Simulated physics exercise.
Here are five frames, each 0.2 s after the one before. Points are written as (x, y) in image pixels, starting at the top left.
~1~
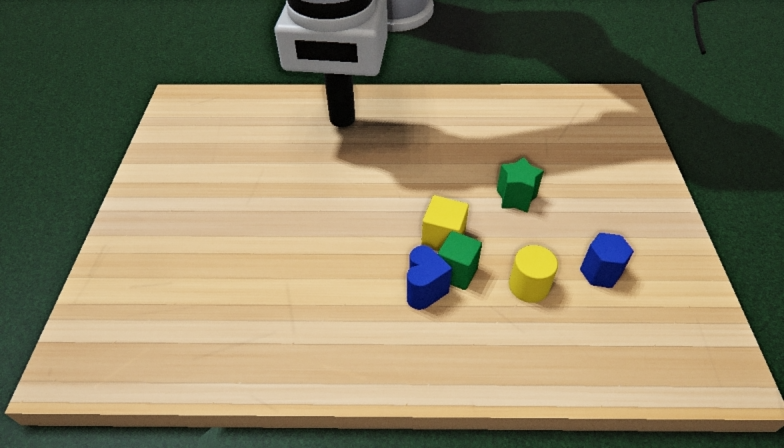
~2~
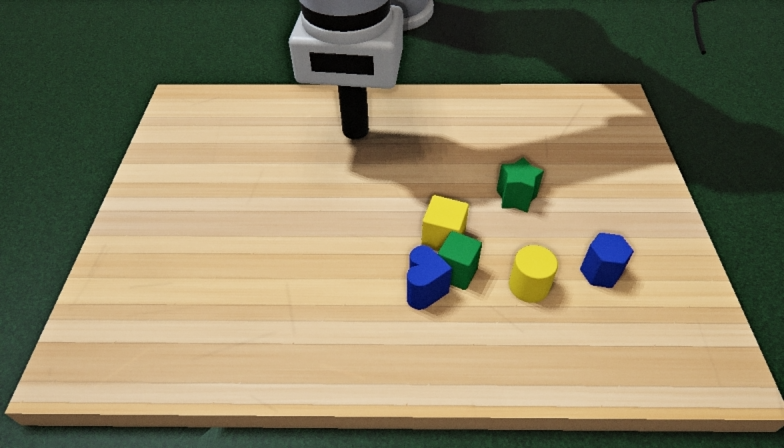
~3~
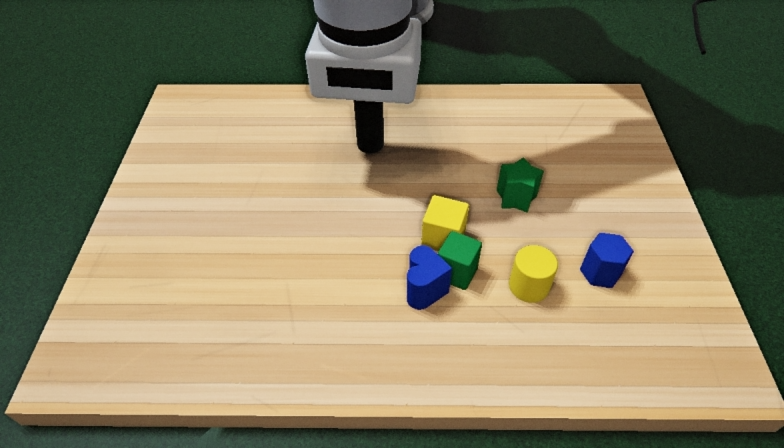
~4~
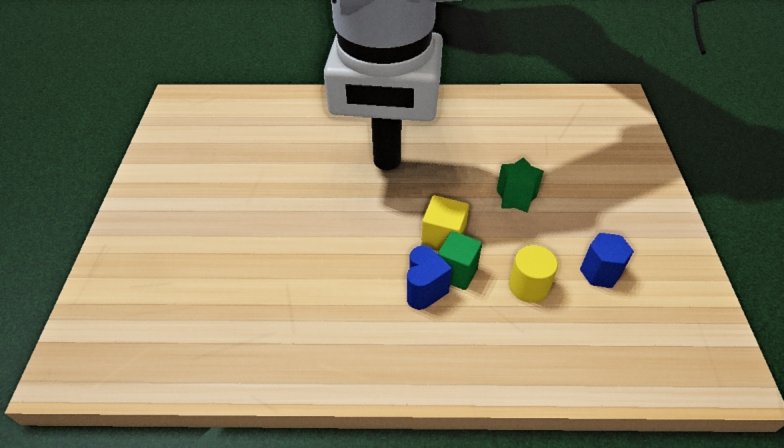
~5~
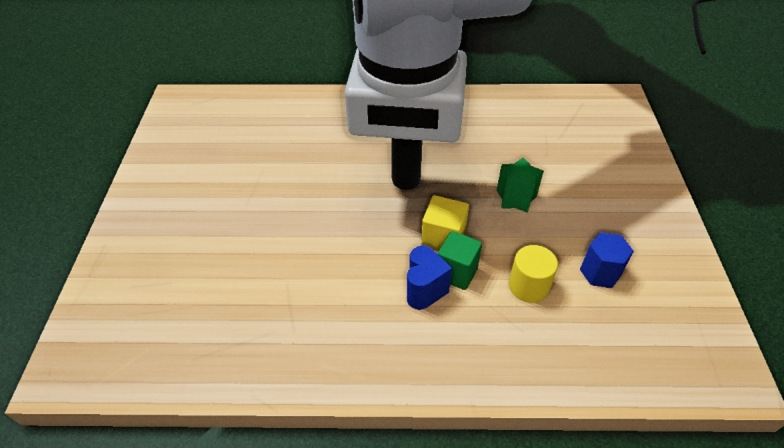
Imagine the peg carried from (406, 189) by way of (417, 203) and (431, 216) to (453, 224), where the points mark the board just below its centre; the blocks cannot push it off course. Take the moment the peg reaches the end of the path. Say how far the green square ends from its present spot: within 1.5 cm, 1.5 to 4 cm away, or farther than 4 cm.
Once the path ends, it will sit 1.5 to 4 cm from where it is now.
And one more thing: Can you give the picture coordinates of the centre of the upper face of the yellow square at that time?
It ends at (475, 228).
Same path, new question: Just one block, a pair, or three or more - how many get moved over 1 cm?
The push moves two blocks more than 1 cm.
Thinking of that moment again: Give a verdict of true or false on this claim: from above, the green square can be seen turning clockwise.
That claim is true.
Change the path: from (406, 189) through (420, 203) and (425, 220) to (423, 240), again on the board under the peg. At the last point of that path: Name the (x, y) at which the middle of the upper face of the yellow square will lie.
It should be at about (460, 231).
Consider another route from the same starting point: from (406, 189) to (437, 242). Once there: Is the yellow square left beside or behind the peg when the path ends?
No, it doesn't check out.
What follows on the original path. Halfway along, peg at (424, 204); nothing pushed yet.
At the end, peg at (454, 217); yellow square at (475, 228); green square at (468, 263), turned 40° clockwise; green star-shaped block in place.
